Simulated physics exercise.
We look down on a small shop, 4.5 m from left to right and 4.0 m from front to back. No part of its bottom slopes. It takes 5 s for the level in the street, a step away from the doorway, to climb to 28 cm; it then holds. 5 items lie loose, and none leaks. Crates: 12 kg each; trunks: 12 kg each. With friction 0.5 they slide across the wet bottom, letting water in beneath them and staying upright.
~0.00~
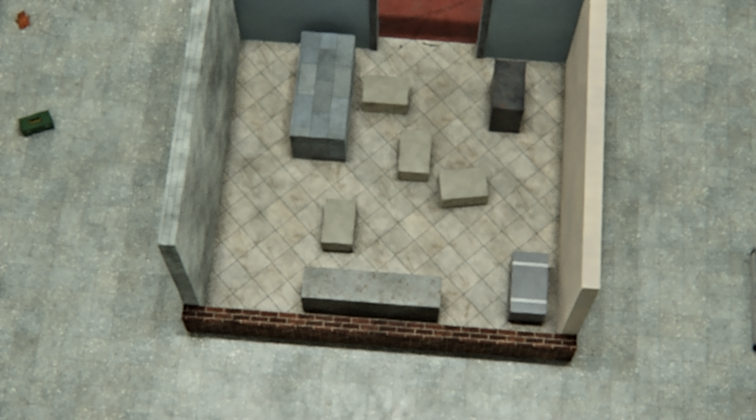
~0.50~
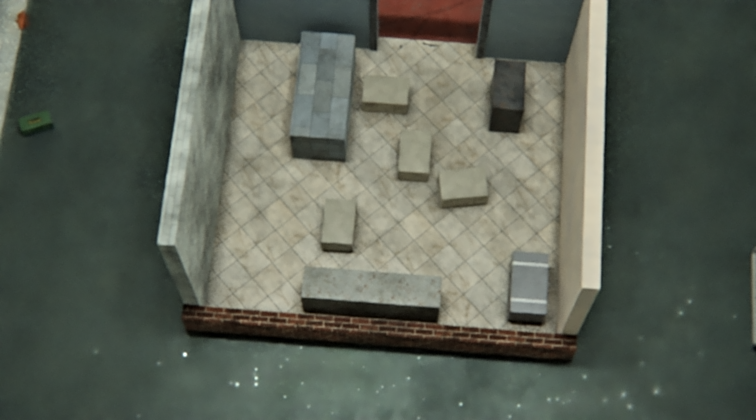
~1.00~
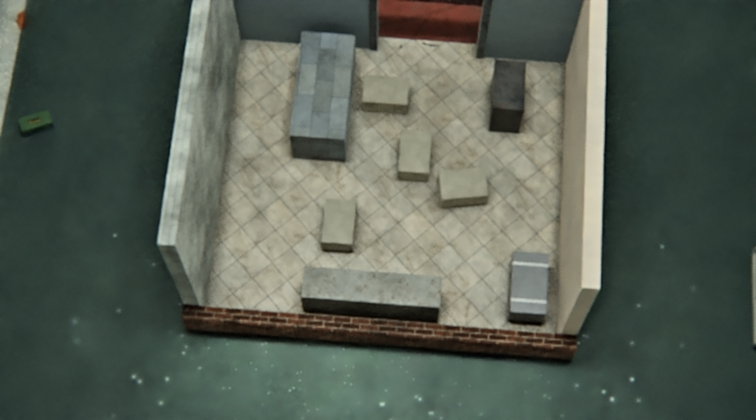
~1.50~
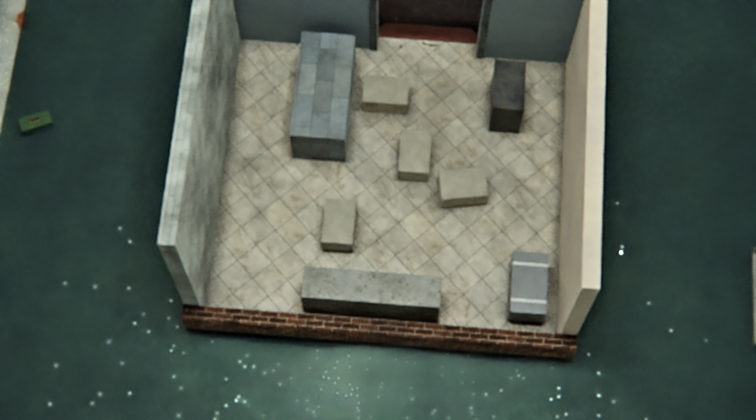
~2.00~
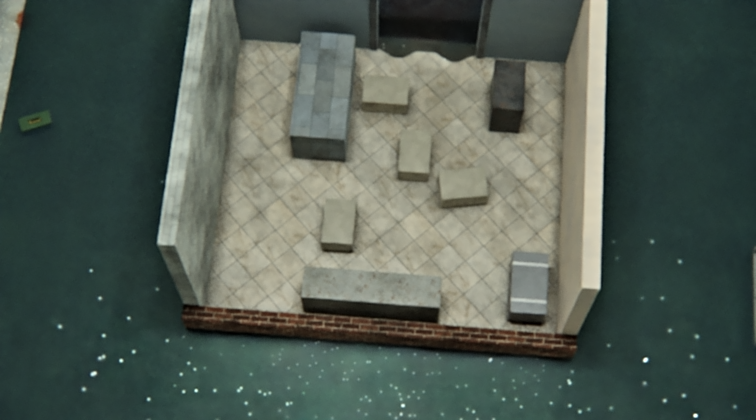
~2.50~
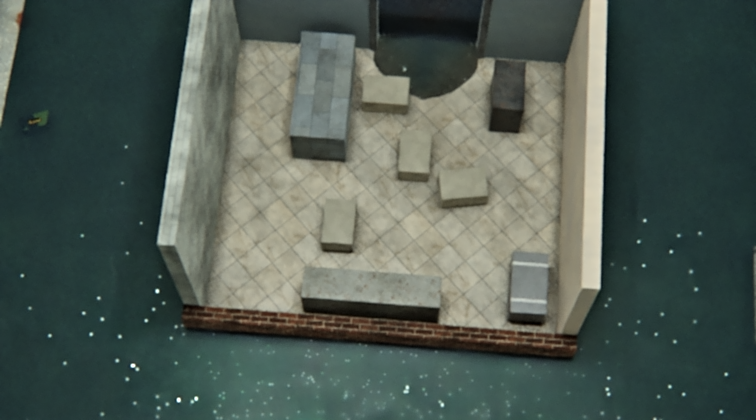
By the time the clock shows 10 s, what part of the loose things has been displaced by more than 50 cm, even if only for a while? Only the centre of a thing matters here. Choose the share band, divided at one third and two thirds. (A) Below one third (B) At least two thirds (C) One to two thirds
At least two thirds.
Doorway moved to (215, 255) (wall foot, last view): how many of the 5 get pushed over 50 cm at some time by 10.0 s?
Result: 4.
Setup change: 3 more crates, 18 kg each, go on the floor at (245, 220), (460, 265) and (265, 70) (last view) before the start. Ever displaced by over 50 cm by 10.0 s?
First one crosses the line, second one crosses the line, third one stays inside the line.
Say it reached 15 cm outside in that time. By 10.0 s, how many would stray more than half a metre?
Count under that change: 3.
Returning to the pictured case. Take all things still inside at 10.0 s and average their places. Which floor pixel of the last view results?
The average lands around (361, 192).
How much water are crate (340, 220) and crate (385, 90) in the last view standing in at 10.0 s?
I'd estimate 5 cm for the first and 4 cm for the second.
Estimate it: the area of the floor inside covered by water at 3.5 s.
Near 2.5 m2 in all.
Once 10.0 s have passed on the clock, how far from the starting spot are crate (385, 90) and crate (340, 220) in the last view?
The first is 150 cm from its start, the second 200 cm.
After 3.5 s 0 of 5 are over 50 cm from their spots; 0 afloat.
After 4.5 s 1 of 5 are over 50 cm from their spots; 0 afloat.
After 7.0 s 4 of 5 are over 50 cm from their spots; 4 afloat.
After 10.0 s 5 of 5 are over 50 cm from their spots, and 5 have been at some point; 3 afloat.
